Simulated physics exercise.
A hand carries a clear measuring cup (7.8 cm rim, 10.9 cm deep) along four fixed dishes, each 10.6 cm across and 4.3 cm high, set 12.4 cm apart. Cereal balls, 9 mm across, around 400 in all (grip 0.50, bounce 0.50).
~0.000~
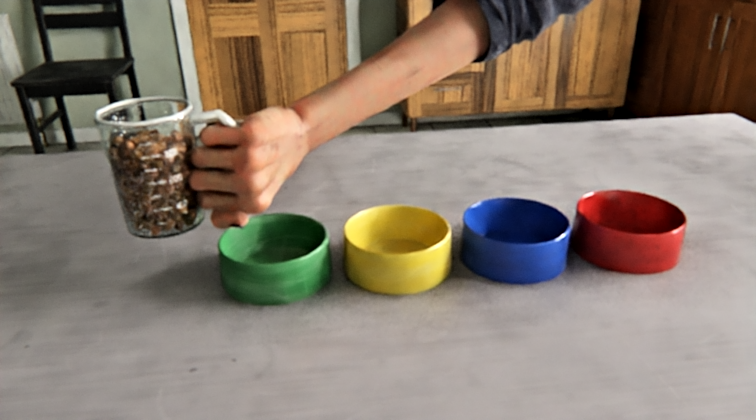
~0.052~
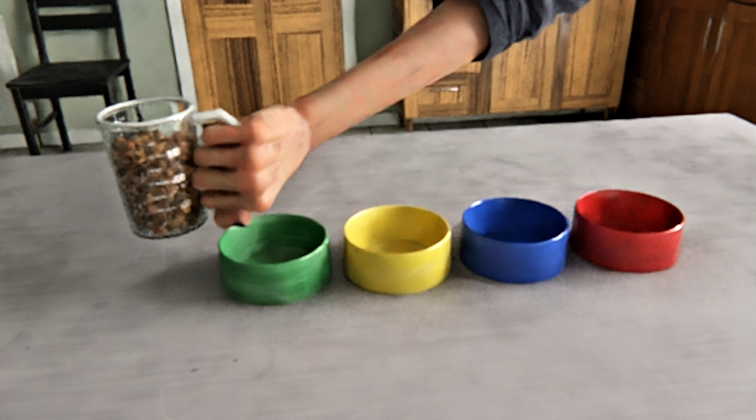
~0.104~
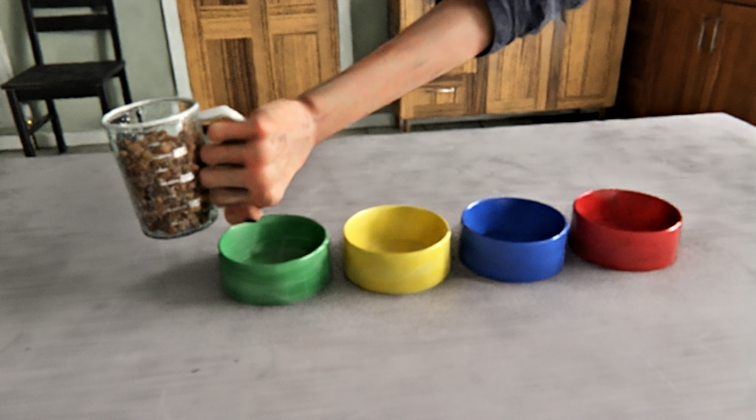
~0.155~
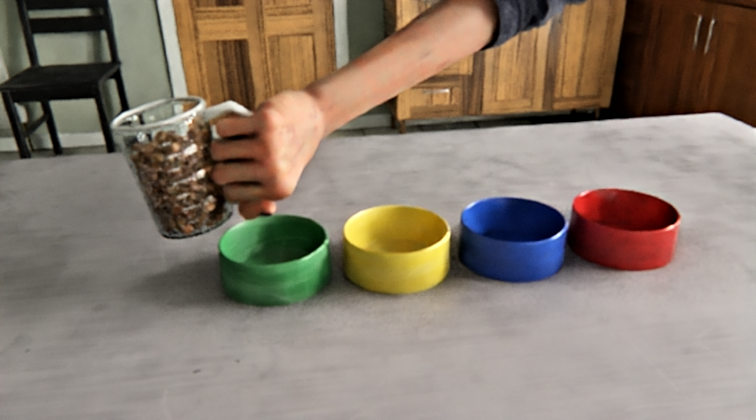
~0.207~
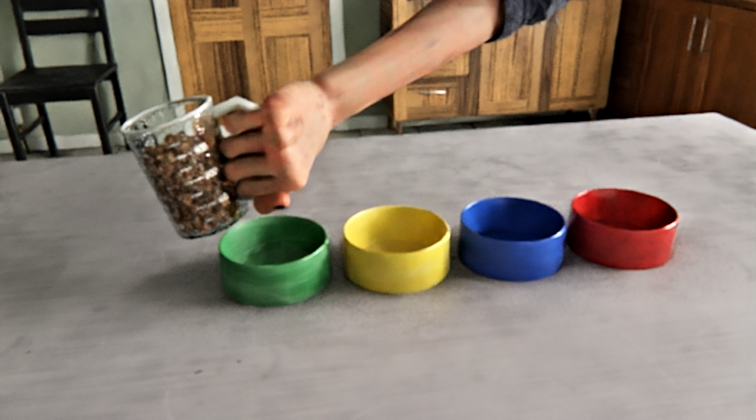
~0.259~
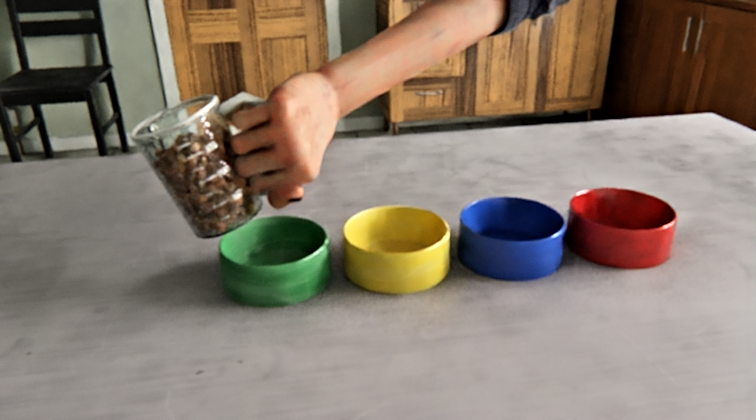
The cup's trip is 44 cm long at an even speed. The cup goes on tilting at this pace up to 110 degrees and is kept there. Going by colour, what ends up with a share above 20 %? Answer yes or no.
Red dish: No; blue dish: Yes; green dish: No; yellow dish: Yes; on the counter: No.
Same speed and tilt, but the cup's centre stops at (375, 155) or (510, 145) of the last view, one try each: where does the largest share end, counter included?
Most goes to: Green, then yellow.
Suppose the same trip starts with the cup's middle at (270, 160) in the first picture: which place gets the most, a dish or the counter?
Most goes to: Blue.
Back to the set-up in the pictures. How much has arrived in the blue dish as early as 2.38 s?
Near 25 per cent so far.
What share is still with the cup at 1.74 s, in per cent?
Roughly 30 per cent.
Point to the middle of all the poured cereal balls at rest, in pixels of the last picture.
Near (421, 249).
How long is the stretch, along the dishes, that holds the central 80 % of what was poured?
Some 17 cm.
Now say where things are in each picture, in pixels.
In the first picture, cup at (156, 168), tilt 0 degrees, lip at (98, 113), moved 0.0 cm; middle of the pieces at (155, 174); green dish at (274, 238); yellow dish at (397, 229); blue dish at (516, 220); red dish at (630, 211).
In the second picture, cup at (159, 169), tilt 1 degrees, lip at (100, 115), moved 0.2 cm; middle of the pieces at (158, 175).
In the third picture, cup at (167, 169), tilt 4 degrees, lip at (106, 118), moved 0.9 cm; middle of the pieces at (166, 175).
In the fourth picture, cup at (178, 169), tilt 9 degrees, lip at (114, 122), moved 2.0 cm; middle of the pieces at (178, 175).
In the fifth picture, cup at (191, 169), tilt 13 degrees, lip at (124, 127), moved 3.1 cm; middle of the pieces at (191, 175).
In the sixth picture, cup at (203, 169), tilt 18 degrees, lip at (134, 132), moved 4.2 cm; middle of the pieces at (204, 175); green dish at (274, 240); yellow dish at (396, 229); blue dish at (512, 218); red dish at (622, 208). Its pace works out near 90 degrees a second; the hand travels 21 cm a second.
After 1.15 s, tilt 100 degrees; cup holds 100 %.
After 1.74 s, tilt 110 degrees; cup holds 30 %, yellow 60 %.
Then, at 2.38 s, tilt 110 degrees; cup holds 5 %, blue 25 %, yellow 60 %.
In the end, at 3.0 s, red 0 %, blue 30 %, green 0 %, yellow 60 %, counter 10 %.
